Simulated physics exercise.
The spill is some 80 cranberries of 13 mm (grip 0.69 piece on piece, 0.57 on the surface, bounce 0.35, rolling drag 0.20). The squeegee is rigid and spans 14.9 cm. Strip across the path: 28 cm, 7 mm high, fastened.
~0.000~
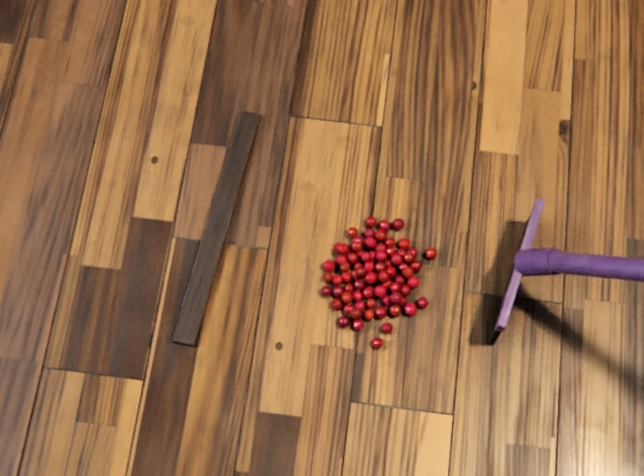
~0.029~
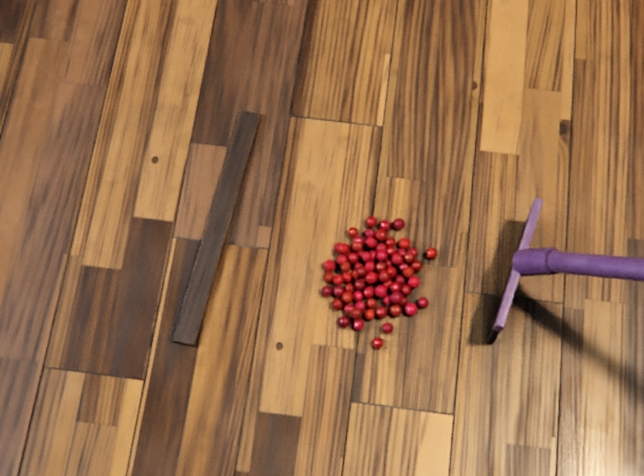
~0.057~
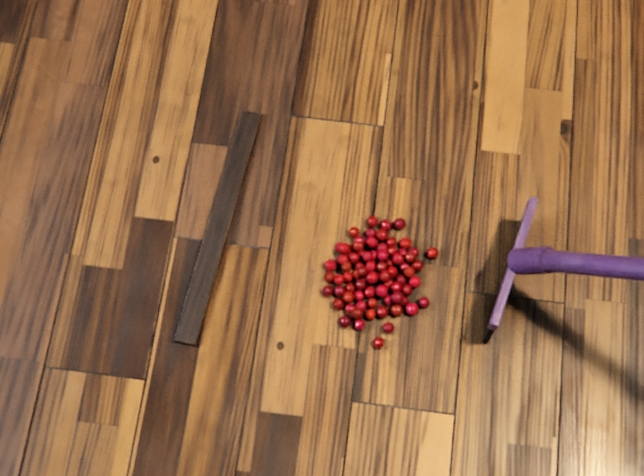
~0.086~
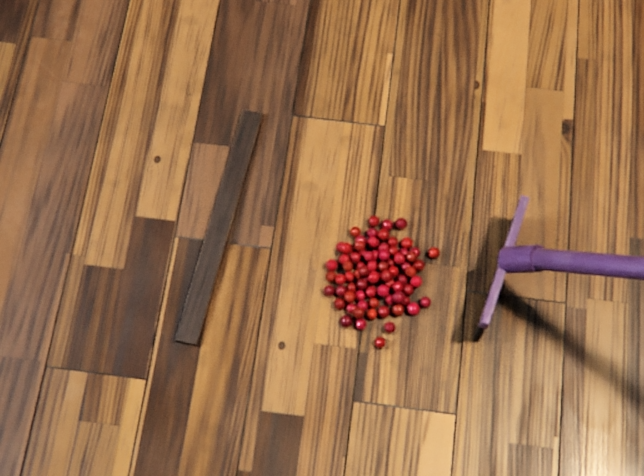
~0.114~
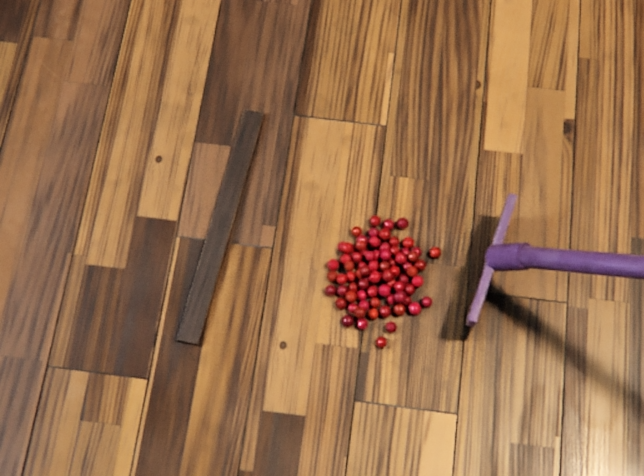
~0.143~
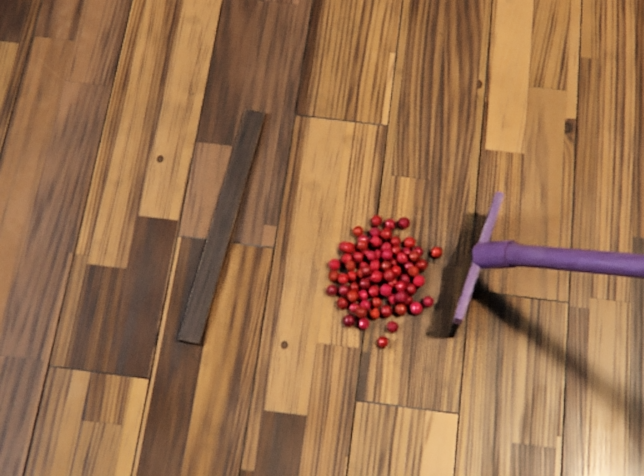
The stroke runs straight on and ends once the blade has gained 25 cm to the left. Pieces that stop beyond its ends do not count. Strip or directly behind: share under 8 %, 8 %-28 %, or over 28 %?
Under 8 %.
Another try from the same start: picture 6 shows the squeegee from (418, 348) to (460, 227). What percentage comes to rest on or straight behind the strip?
It ends up over 0.
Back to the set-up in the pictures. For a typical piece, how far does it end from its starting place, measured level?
About 14 cm.
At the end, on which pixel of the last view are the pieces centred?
Near (255, 248).
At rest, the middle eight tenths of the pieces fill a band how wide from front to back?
Roughly 16 cm.
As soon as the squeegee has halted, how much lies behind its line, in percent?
Around 10 in a hundred.
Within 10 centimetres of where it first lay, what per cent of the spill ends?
I'd put it at around 5 per cent.
Then, at 0.37 s, squeegee 17 cm from its start, spill 14 cm wide; elsewhere 100 %.
Then, at 0.59 s, squeegee 25 cm from its start, spill 17 cm wide; elsewhere 100 %.
After 0.78 s, squeegee 25 cm from its start, spill 17 cm wide; on or straight behind the strip 5 %, elsewhere 95 %.
In the end, at 1.0 s, on or straight behind the strip 5 %, elsewhere 95 %.
